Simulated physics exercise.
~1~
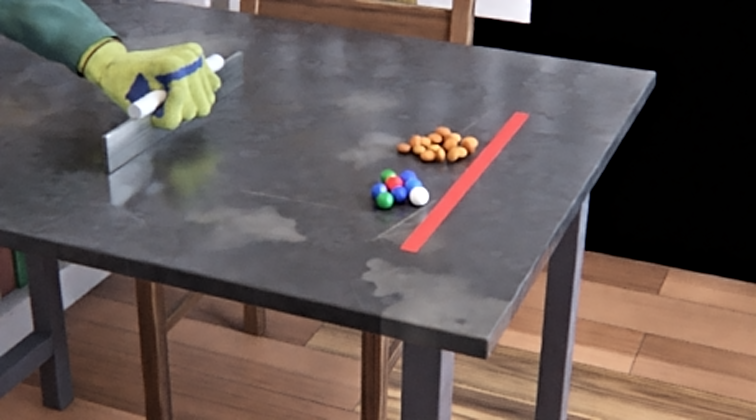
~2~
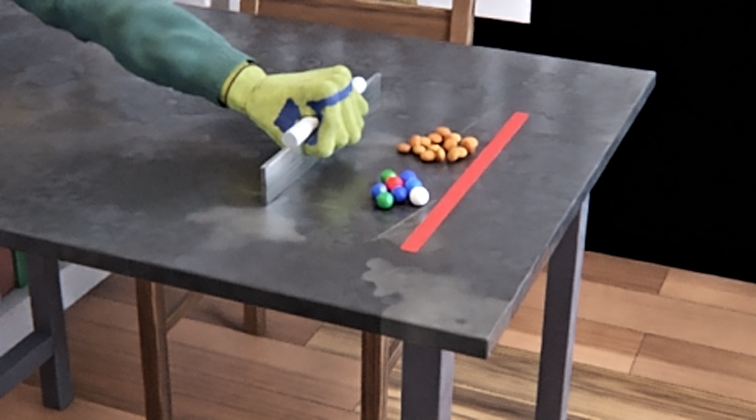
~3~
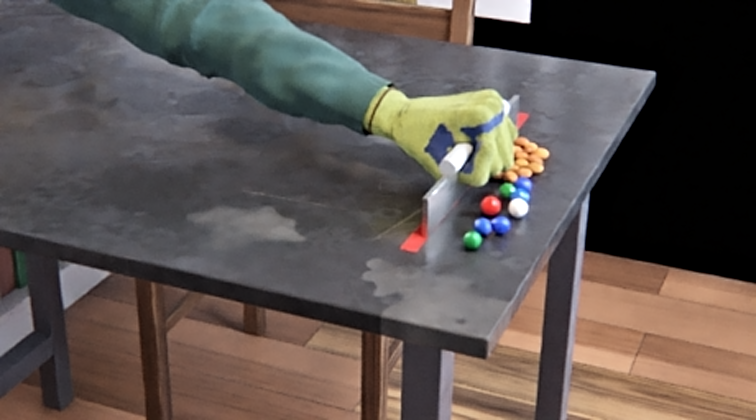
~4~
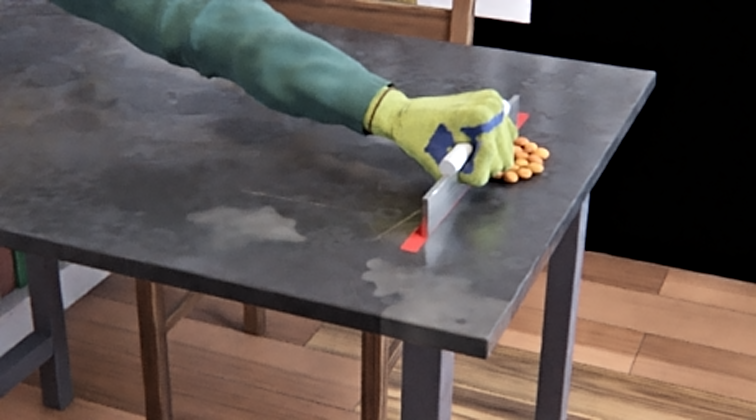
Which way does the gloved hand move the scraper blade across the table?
The blade moves to the right, towards the red tape, and stops there.
